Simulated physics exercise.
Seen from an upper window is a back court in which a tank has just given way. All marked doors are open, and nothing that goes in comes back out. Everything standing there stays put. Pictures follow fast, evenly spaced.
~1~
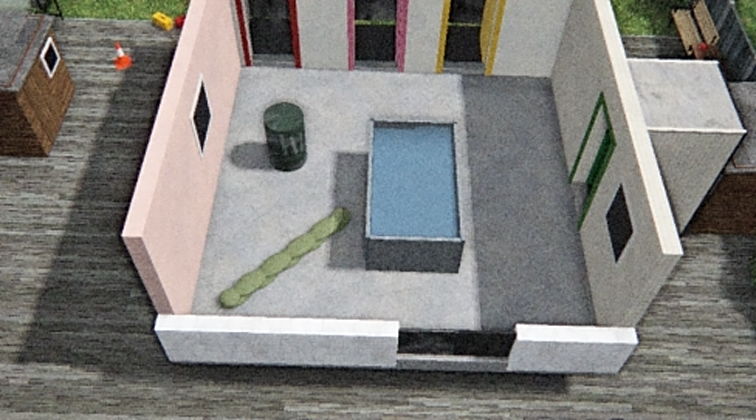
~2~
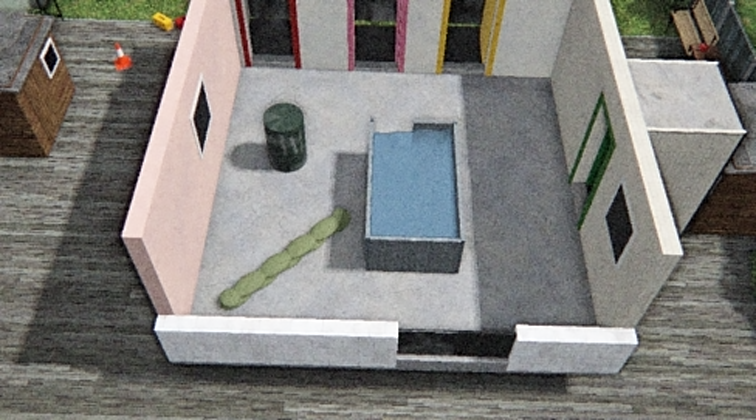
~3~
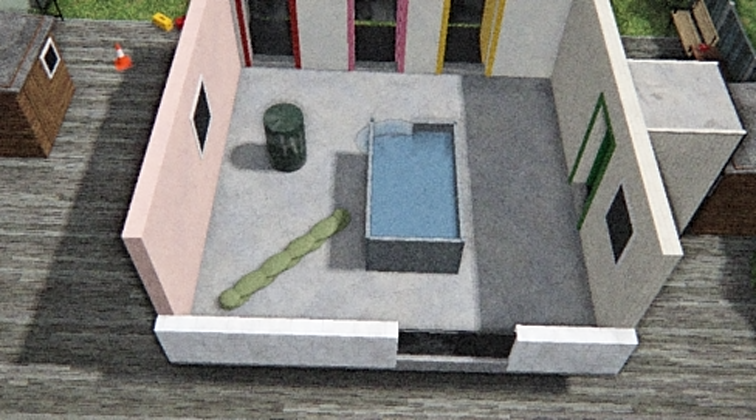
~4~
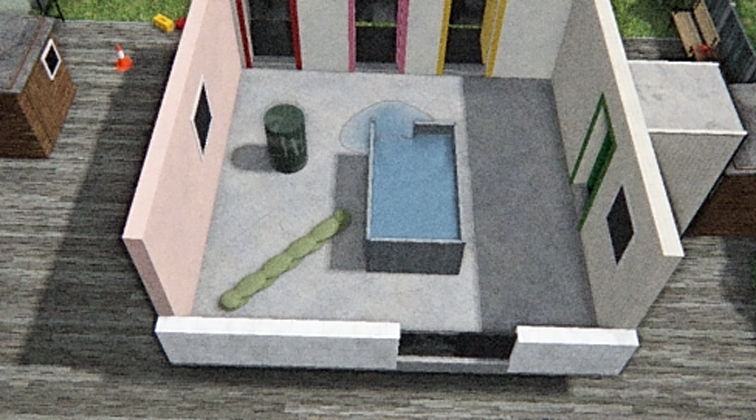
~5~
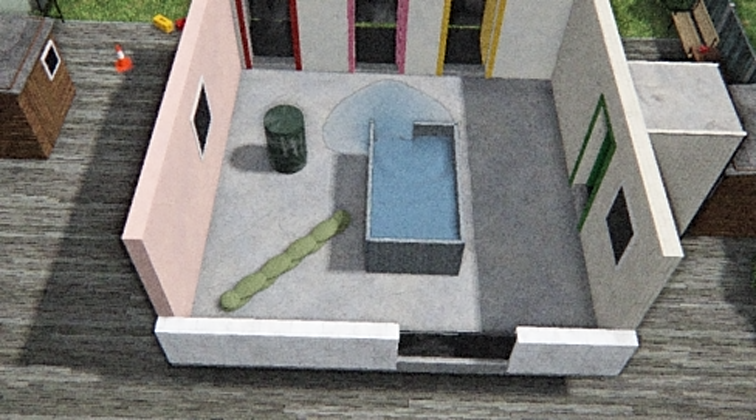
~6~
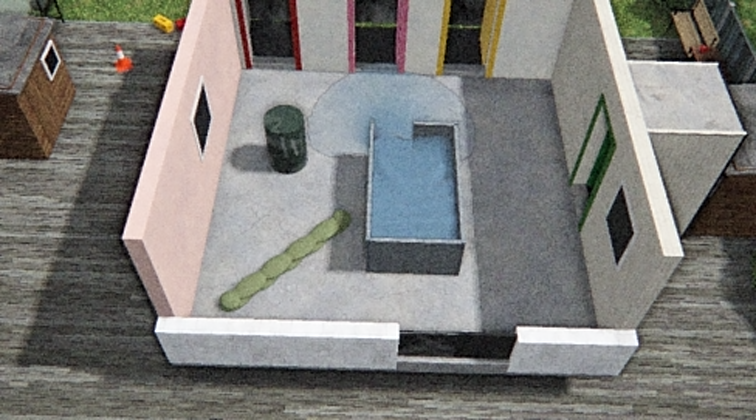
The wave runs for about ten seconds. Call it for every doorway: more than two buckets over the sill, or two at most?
My call: The pink door more than two; the green door two at most; the yellow door more than two; the red door more than two.
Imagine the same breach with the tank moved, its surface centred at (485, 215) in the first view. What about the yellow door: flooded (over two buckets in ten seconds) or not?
My take is that the yellow crosses the line.
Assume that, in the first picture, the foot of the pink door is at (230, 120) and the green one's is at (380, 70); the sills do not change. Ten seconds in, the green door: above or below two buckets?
Looking at it, green door tops the limit here.
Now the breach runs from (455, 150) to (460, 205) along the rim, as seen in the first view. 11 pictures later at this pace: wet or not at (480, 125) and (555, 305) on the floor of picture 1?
Still dry and Soaked.
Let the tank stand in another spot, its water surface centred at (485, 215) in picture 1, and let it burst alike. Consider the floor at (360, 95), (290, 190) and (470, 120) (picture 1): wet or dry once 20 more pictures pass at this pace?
One after the other: Flooded, dry, wet.
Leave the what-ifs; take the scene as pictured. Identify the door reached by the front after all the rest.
Result: The one in green.
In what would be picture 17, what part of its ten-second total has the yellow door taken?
Around 45 percent.
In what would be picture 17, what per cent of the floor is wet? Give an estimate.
30 %, roughly.
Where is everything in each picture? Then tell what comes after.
In the first frame, still water in the tank at (414, 179).
In the second frame, the front is at (368, 152), out from the gap on the tank's far side.
In the third frame, water pours out on the tank's far side and has run to a hidden place.
In the fourth frame, the front is at (383, 104), out from the gap on the tank's far side.
In the fifth frame, water pours out on the tank's far side and has run to (380, 84).
In the sixth frame, the front is at (380, 66), out from the gap on the tank's far side.
A moment on, water covers 25 % of the floor; the pink door far over two buckets in, the green door not reached, the yellow door under two buckets in, the red door wet at the sill, nothing in.
Next, water covers 30 % of the floor; the pink door far over two buckets in, the green door not reached, the yellow door over two buckets in, the red door under two buckets in.
Then, water covers 45 % of the floor; the pink door far over two buckets in, the green door wet at the sill, nothing in, the yellow door over two buckets in, the red door over two buckets in.
Later, water covers 75 % of the floor; the pink door far over two buckets in, the green door wet at the sill, nothing in, the yellow door over two buckets in, the red door over two buckets in.
In the end, water covers 95 % of the floor; the pink door far over two buckets in, the green door wet at the sill, nothing in, the yellow door over two buckets in, the red door over two buckets in.
